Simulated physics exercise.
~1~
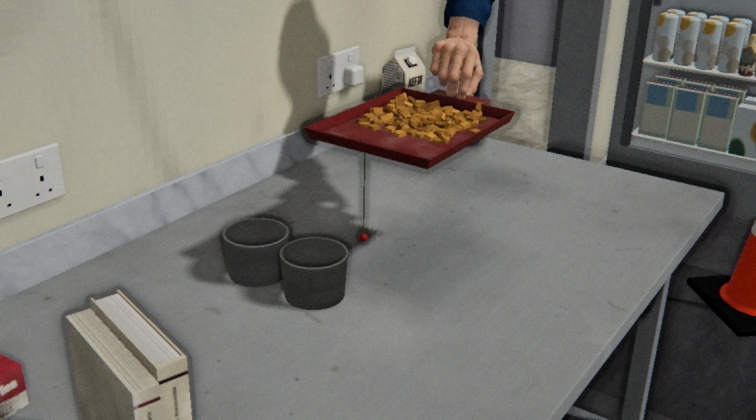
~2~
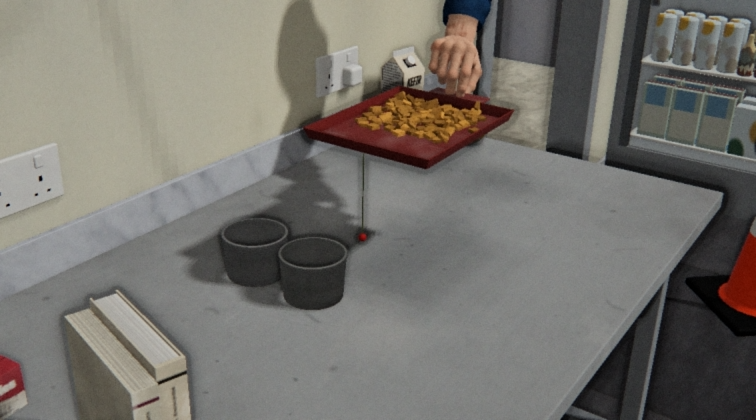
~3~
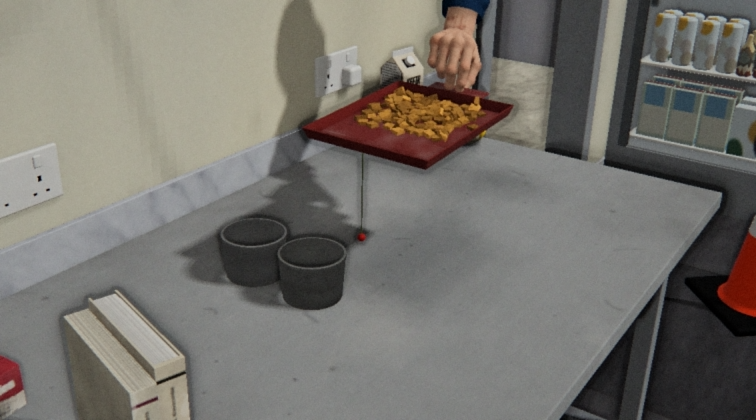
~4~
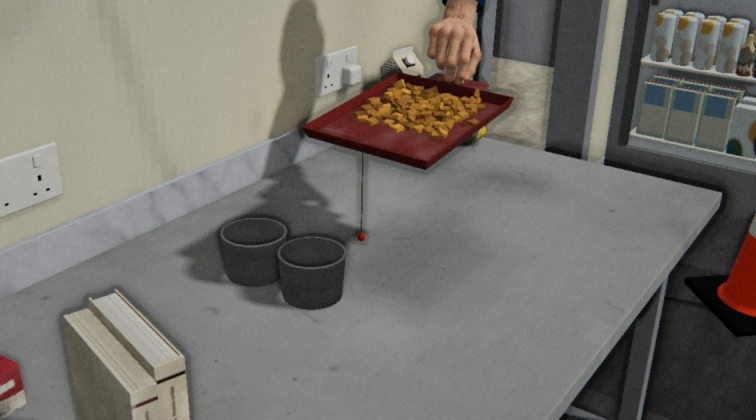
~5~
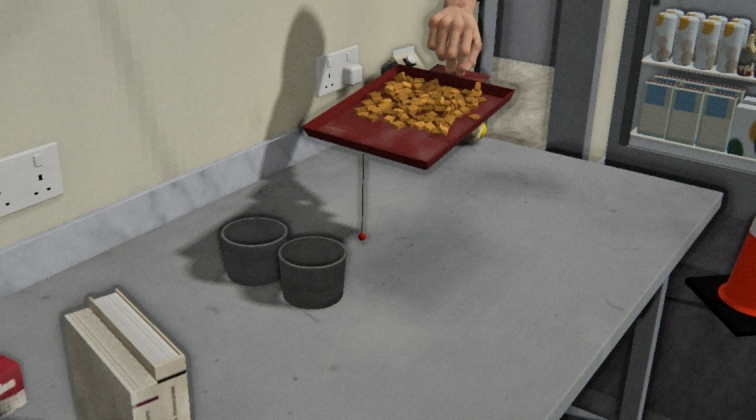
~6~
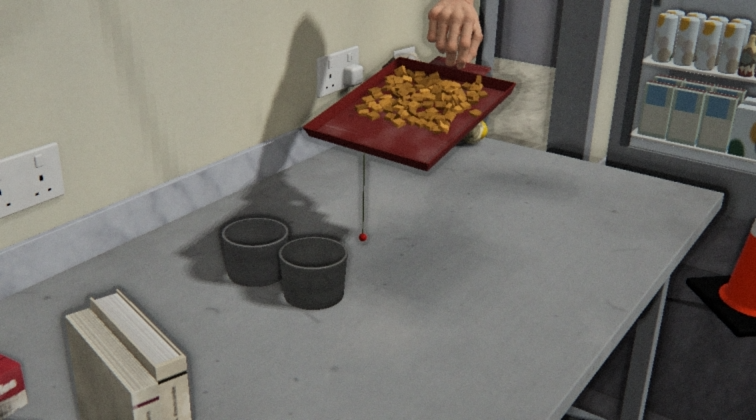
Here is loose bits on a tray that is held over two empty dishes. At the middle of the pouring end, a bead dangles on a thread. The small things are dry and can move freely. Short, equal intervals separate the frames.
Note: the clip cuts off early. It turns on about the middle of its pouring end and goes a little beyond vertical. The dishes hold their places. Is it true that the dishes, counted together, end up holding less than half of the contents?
Yes, less than half.
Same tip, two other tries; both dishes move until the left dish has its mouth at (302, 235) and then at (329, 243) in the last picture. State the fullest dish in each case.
So: The one further right first, and the one further right second.
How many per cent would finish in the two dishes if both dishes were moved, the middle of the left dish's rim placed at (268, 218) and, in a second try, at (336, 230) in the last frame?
First position: Some 0 %; second position: Some 0 %.
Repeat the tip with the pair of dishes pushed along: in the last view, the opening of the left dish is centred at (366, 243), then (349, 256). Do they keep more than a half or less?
One: The smaller part. Two: Above a half.
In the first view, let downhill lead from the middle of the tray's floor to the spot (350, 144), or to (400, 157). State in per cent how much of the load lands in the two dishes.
You'd get 50 per cent the first time and 0 per cent the second time.
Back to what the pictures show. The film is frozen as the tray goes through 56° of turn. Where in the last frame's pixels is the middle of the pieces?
The load is centred about (380, 144).
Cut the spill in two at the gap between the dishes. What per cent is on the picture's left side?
0 per cent, about.
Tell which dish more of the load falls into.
Pick: The one placed right.
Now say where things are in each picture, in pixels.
The first picture shows corners of the pouring end (310, 127) and (428, 157), level; middle of the load (424, 118), cereal squares; left dish (235, 261); right dish (294, 283); bead on its thread (363, 237).
The second picture shows corners of the pouring end (309, 127) and (427, 157), level; middle of the load (423, 117).
The third picture shows corners of the pouring end (308, 127) and (426, 158), tipped barely, lowest at the right corner; middle of the load (422, 113).
The fourth picture shows corners of the pouring end (308, 126) and (426, 158), tipped a little, lowest at the right corner; middle of the load (422, 108).
The fifth picture shows corners of the pouring end (308, 126) and (426, 159), tipped a little, lowest at the right corner; middle of the load (423, 102).
The sixth picture shows corners of the pouring end (308, 126) and (427, 160), tipped a little, lowest at the right corner; middle of the load (424, 97); left dish (235, 260); right dish (293, 282).
Just after the last frame, tray tipped steeply; the larger part on the tray; just a few in the right dish; about a tenth outside both; about a tenth in the air.
A moment on, tray tipped right over; roughly a quarter on the tray; about a tenth in the right dish; roughly a third outside both; roughly a third in the air.
Further on, tray tipped past a quarter turn; roughly a quarter in the right dish; the larger part outside both.
When it is over, tray tipped past a quarter turn; roughly a quarter in the right dish; not one in the left dish; the larger part outside both.
